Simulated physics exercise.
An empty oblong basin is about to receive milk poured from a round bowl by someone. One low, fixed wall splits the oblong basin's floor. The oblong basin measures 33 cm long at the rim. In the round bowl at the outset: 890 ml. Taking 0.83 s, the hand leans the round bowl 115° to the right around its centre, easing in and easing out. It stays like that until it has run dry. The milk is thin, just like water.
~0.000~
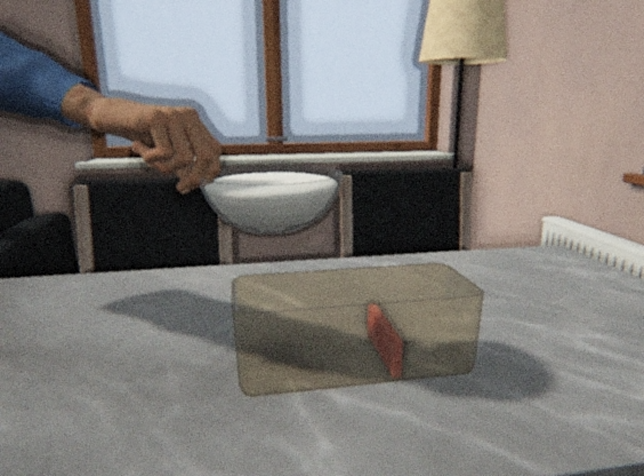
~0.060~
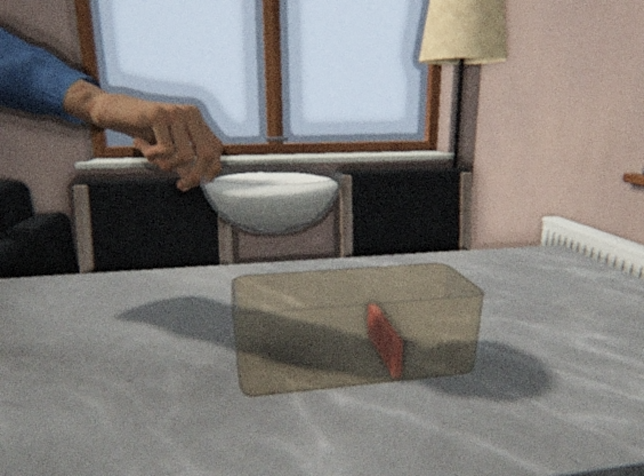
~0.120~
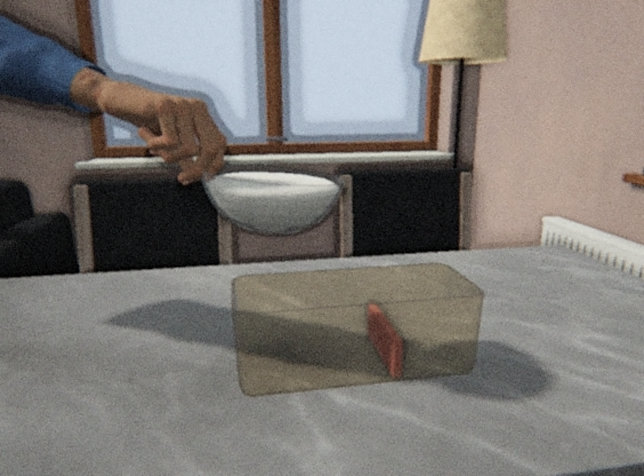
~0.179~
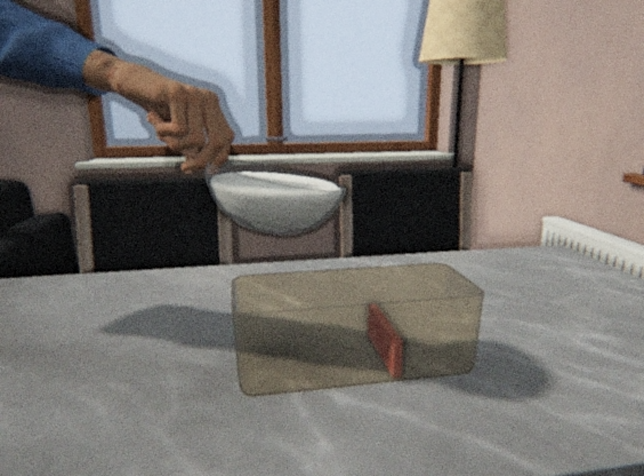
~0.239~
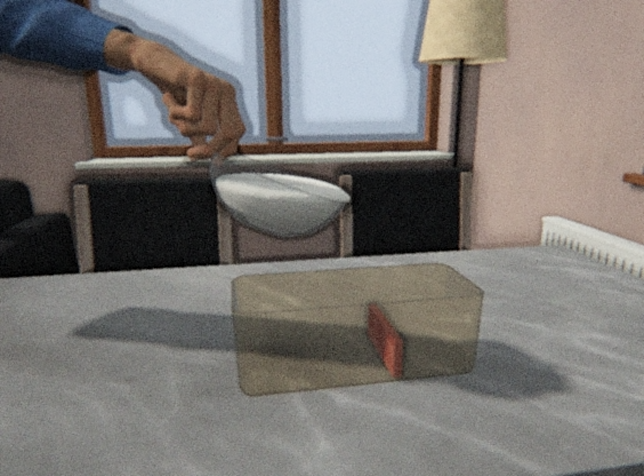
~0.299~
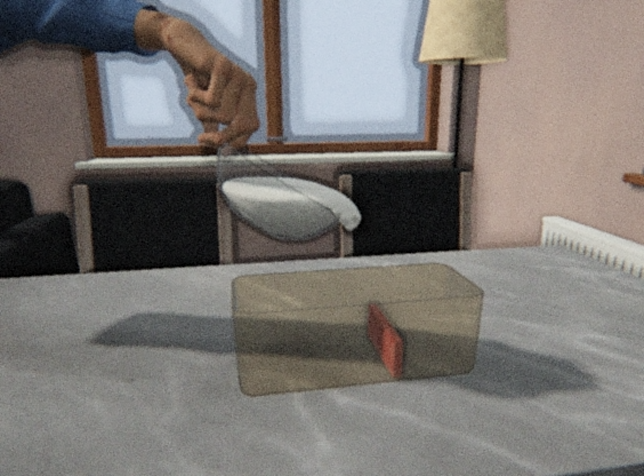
A hand tilting a round bowl of milk steadily to the right above a see-through oblong basin with a red divider inside.
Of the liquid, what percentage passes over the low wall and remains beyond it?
The far part has about 28 per cent.
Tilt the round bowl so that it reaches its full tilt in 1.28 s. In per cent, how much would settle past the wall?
That would be about 45 in a hundred, I'd say.
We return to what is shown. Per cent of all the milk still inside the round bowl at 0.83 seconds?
What remains is about 0 percent of it all.
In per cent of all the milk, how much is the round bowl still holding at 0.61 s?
Roughly 3 %.
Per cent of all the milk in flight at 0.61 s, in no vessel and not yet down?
About 16 per cent.
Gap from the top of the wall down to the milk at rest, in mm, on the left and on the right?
Close to 34 mm left and close to 38 mm right.
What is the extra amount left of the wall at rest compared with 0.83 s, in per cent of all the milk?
That is roughly 3 in a hundred of the whole.
After 0.61 s the tilt is 96° and 3 per cent is still to pour, 44 is left of the wall and 32 right of it.
After 0.83 s the tilt is 115° and 0 per cent is still to pour, 59 is left of the wall and 28 right of it.
After 1.07 s the tilt is 115° and 0 per cent is still to pour, 62 is left of the wall and 28 right of it.
After 1.33 s the tilt is 115° and 0 per cent is still to pour, 62 is left of the wall and 28 right of it.
In the end 62 per cent lies left of the wall, 28 right of it and 10 outside.
